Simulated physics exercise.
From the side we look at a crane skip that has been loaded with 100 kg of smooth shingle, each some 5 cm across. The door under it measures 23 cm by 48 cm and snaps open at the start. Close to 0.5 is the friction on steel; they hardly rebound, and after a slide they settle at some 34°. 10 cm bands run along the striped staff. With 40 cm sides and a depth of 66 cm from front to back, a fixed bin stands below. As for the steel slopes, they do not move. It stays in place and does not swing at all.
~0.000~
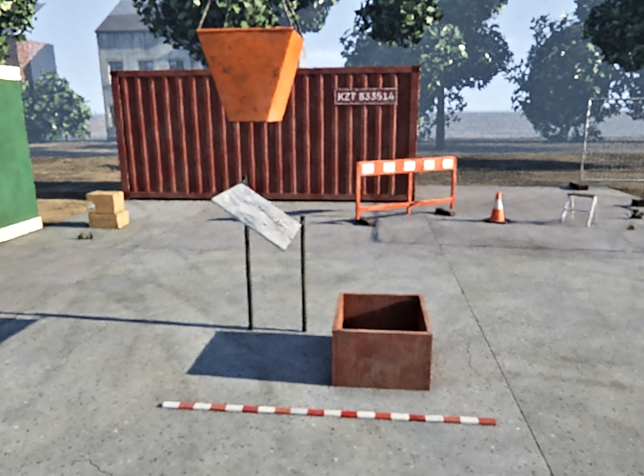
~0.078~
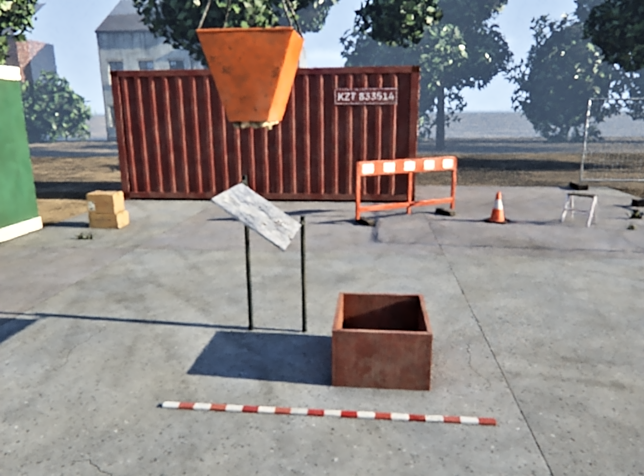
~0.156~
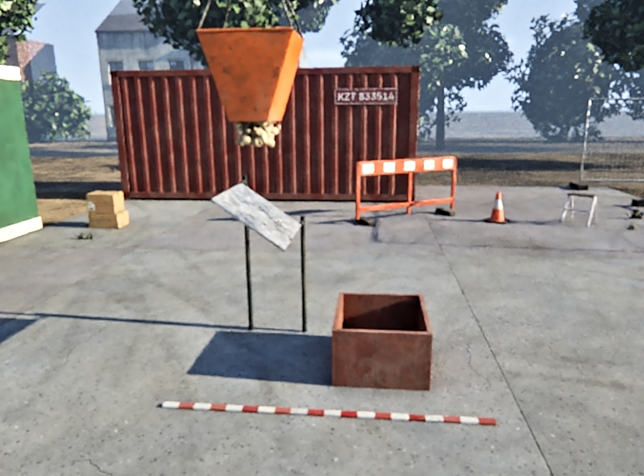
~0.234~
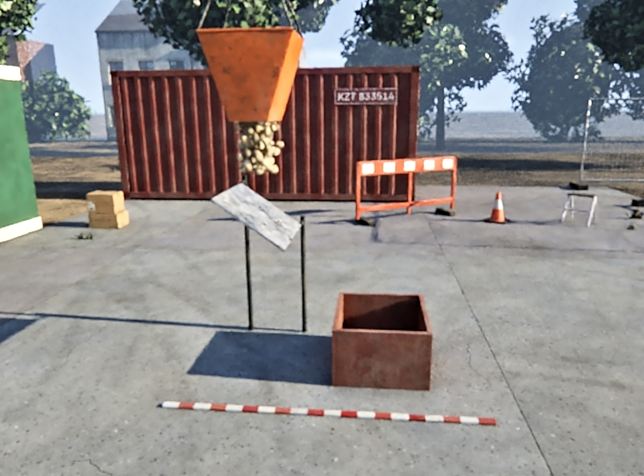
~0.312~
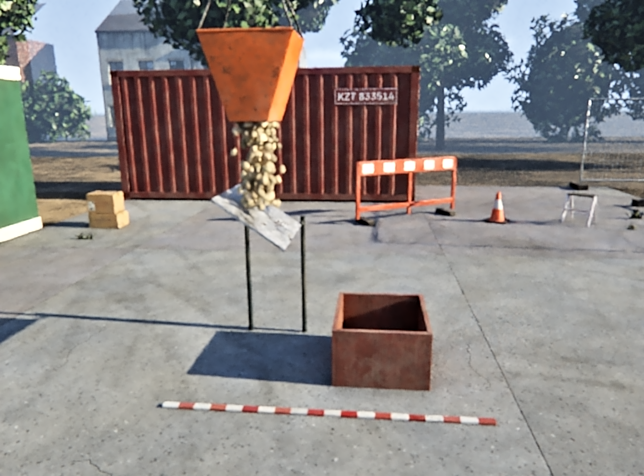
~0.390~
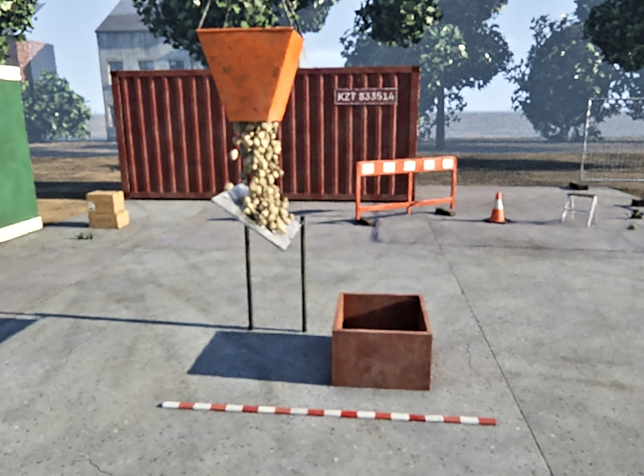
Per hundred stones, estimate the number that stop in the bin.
Roughly 66 of every hundred stones stop there.
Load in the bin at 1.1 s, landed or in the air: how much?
About 45 per cent of it.
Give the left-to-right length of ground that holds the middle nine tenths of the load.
Roughly 80 cm.
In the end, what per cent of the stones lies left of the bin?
Result: About 5 in a hundred.
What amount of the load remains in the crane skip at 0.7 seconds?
I'd put it near 10 per cent.
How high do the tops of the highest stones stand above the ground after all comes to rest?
Max stone height at rest approx 24 cm.
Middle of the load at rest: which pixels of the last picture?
Middle at rest: Roughly (388, 354).
After 0.7 s, 8 % in the crane skip, 36 % on the steel, 46 % falling or lying left of the bin, 8 % falling or lying in the bin, 1 % falling or lying beside or right of the bin; the stones farthest right are at (384, 344).
After 1.1 s, 0 % in the crane skip, 11 % on the steel, 29 % falling or lying left of the bin, 44 % falling or lying in the bin, 17 % falling or lying beside or right of the bin; the stones farthest right are at (432, 352).
After 1.7 s, 0 % in the crane skip, 6 % falling or lying left of the bin, 66 % falling or lying in the bin, 28 % falling or lying beside or right of the bin; the stones farthest right are at (499, 345).
After 2.6 s, 0 % in the crane skip, 6 % falling or lying left of the bin, 66 % falling or lying in the bin, 27 % falling or lying beside or right of the bin; the stones farthest right are at (526, 355).
After 4.5 s, 0 % in the crane skip, 6 % left of the bin, 66 % in the bin, 27 % beside or right of the bin; the stones farthest right are at (526, 355).
